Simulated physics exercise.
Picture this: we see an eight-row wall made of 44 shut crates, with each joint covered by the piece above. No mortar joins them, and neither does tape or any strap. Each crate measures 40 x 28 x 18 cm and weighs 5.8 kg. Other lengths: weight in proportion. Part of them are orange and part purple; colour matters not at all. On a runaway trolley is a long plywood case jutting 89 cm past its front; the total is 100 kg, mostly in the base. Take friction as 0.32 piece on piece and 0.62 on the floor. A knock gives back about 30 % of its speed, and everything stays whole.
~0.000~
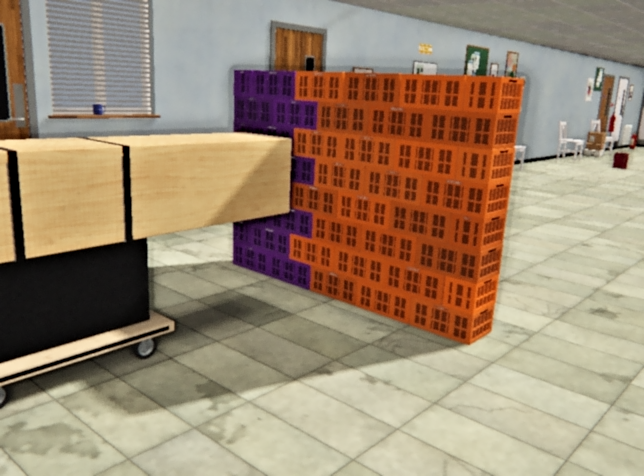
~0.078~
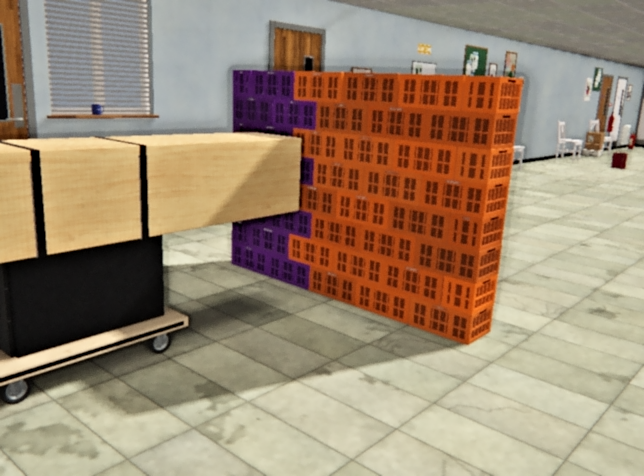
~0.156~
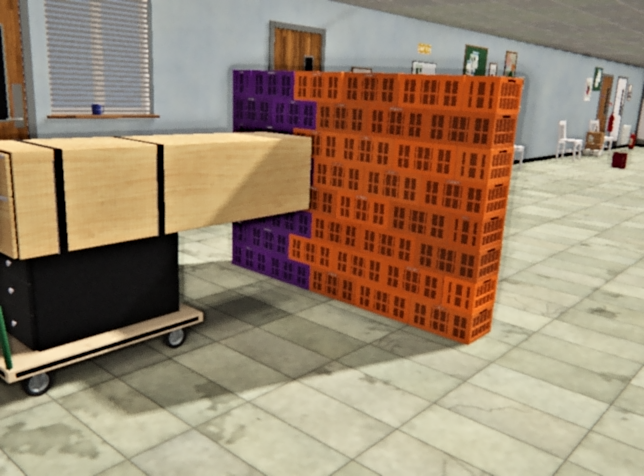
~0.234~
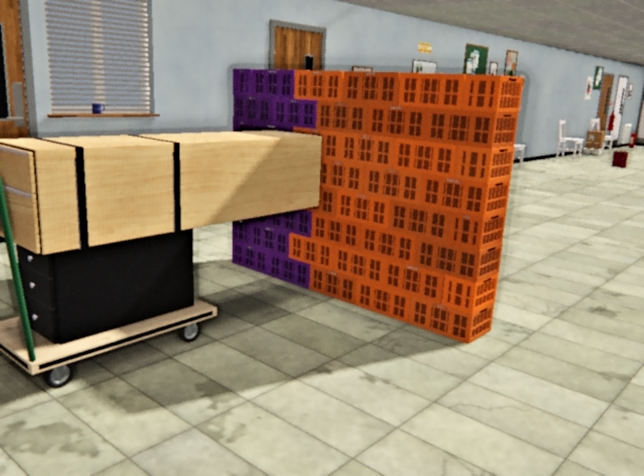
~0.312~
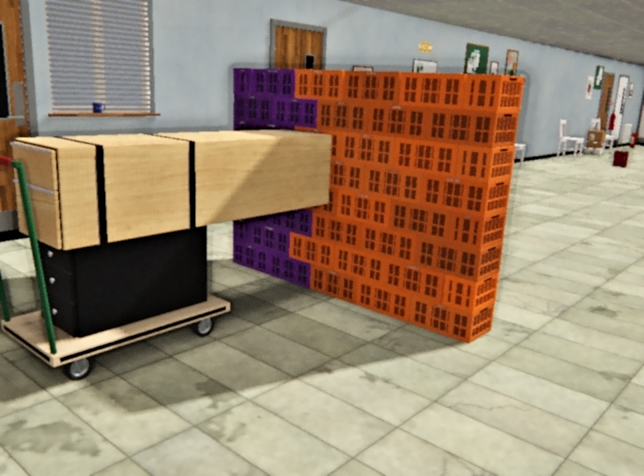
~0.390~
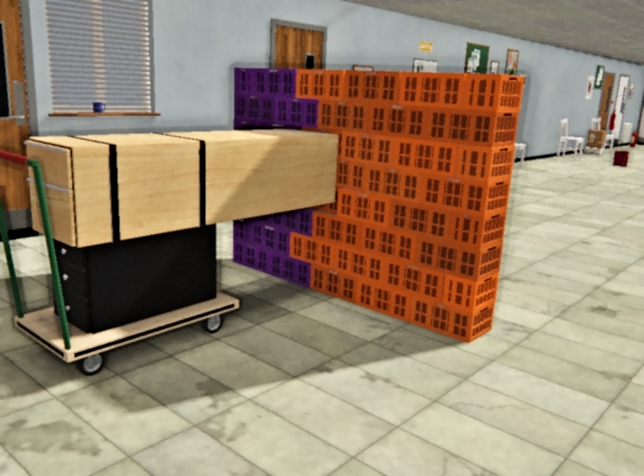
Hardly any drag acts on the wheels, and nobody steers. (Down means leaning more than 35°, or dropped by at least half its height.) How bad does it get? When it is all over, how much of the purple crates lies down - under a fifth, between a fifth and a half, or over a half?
Down at the end: Under a fifth.
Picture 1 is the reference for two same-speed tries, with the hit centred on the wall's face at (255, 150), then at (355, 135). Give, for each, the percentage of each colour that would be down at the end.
For purple it's 70 then 10 per cent, for orange 10 then 60 per cent.
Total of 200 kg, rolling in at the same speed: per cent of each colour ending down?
That would leave purple at 70 and orange at 30 per cent.
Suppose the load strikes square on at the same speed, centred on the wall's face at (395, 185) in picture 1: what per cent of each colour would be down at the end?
For purple it's 0 per cent, for orange 0 per cent.
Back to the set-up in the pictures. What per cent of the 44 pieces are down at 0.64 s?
By then 0 %.
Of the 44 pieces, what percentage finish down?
Somewhere near 0 in a hundred.
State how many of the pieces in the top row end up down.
0.
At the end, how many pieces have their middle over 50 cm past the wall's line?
About 0.
After 0.46 s, load 10 cm past the wall's line, still rolling; none of the 16 purple crates down (0 of 44 in all colours); top purple crate unmoved.
After 0.64 s, load 17 cm past the wall's line, still rolling; none of the 16 purple crates down (0 of 44 in all colours); top purple crate unmoved.
At rest (1.5 s), load 19 cm past the wall's line, stopped; none of the 16 purple crates down (0 of 44 in all colours); top purple crate unmoved; top orange crate shifted 19 mm. That is 0 per cent. As the last picture would show them, middles, top purple crate near (257, 82), top orange crate near (441, 90).
